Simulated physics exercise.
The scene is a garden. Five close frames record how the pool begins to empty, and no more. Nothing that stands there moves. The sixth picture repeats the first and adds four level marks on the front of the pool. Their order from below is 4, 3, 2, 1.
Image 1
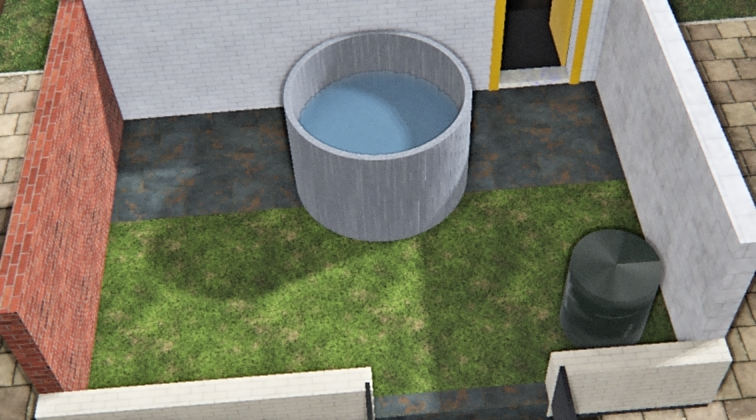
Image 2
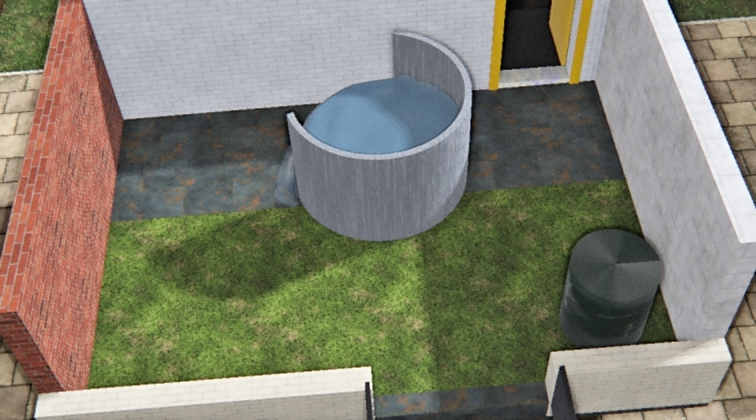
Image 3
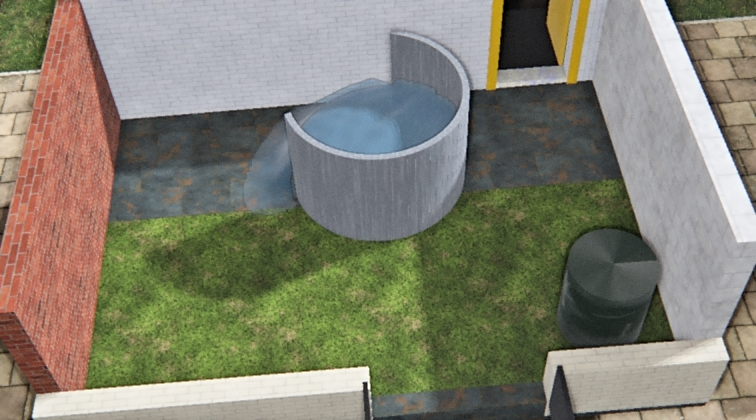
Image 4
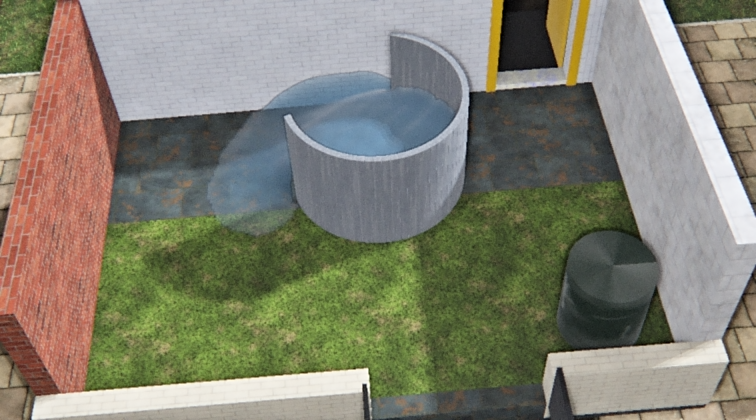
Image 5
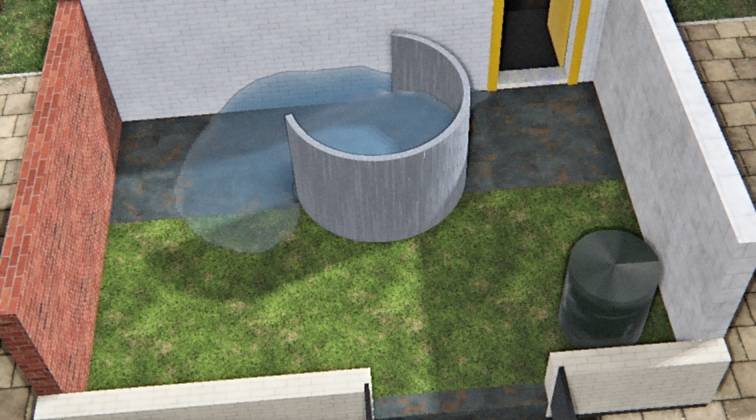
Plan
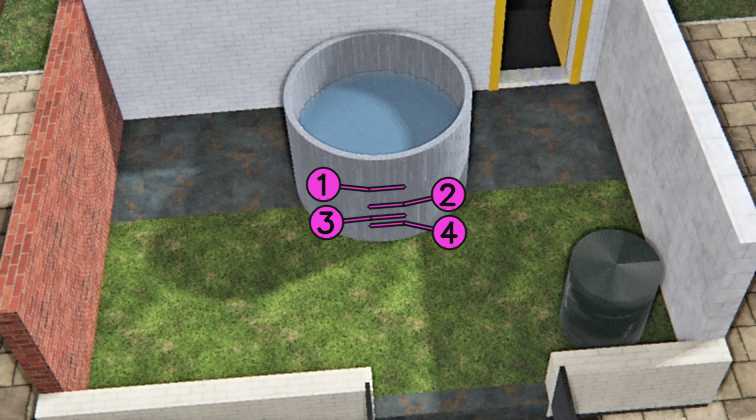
A round grey pool loses its left wall and water pours out leftward across the garden.
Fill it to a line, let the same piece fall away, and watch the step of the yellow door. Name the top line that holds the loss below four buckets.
It is 1.
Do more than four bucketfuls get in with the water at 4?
No, not at all.
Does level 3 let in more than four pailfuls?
No, that is safe.
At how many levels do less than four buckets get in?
All of them.
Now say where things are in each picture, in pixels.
In the first picture, water in the pool at rest, its middle at (379, 126); foot of the yellow doorway at (534, 85); open gate at (461, 357).
In the second picture, 3 % of the ground under water, visible out to (289, 199).
In the third picture, 6 % of the ground under water, visible out to (255, 206).
In the fourth picture, 10 % of the ground under water, visible out to (223, 197).
In the fifth picture, 16 % of the ground under water, visible out to (203, 229).
In magenta, 1 at (386, 188); 2 at (386, 205); 3 at (387, 216); 4 at (387, 224); from the bottom up 4, 3, 2, 1.
If 1 is chosen, a splash gets over, under a bucket.
If 2 is chosen, nothing gets over.
If 3 is chosen, nothing gets over.
If 4 is chosen, nothing gets over.
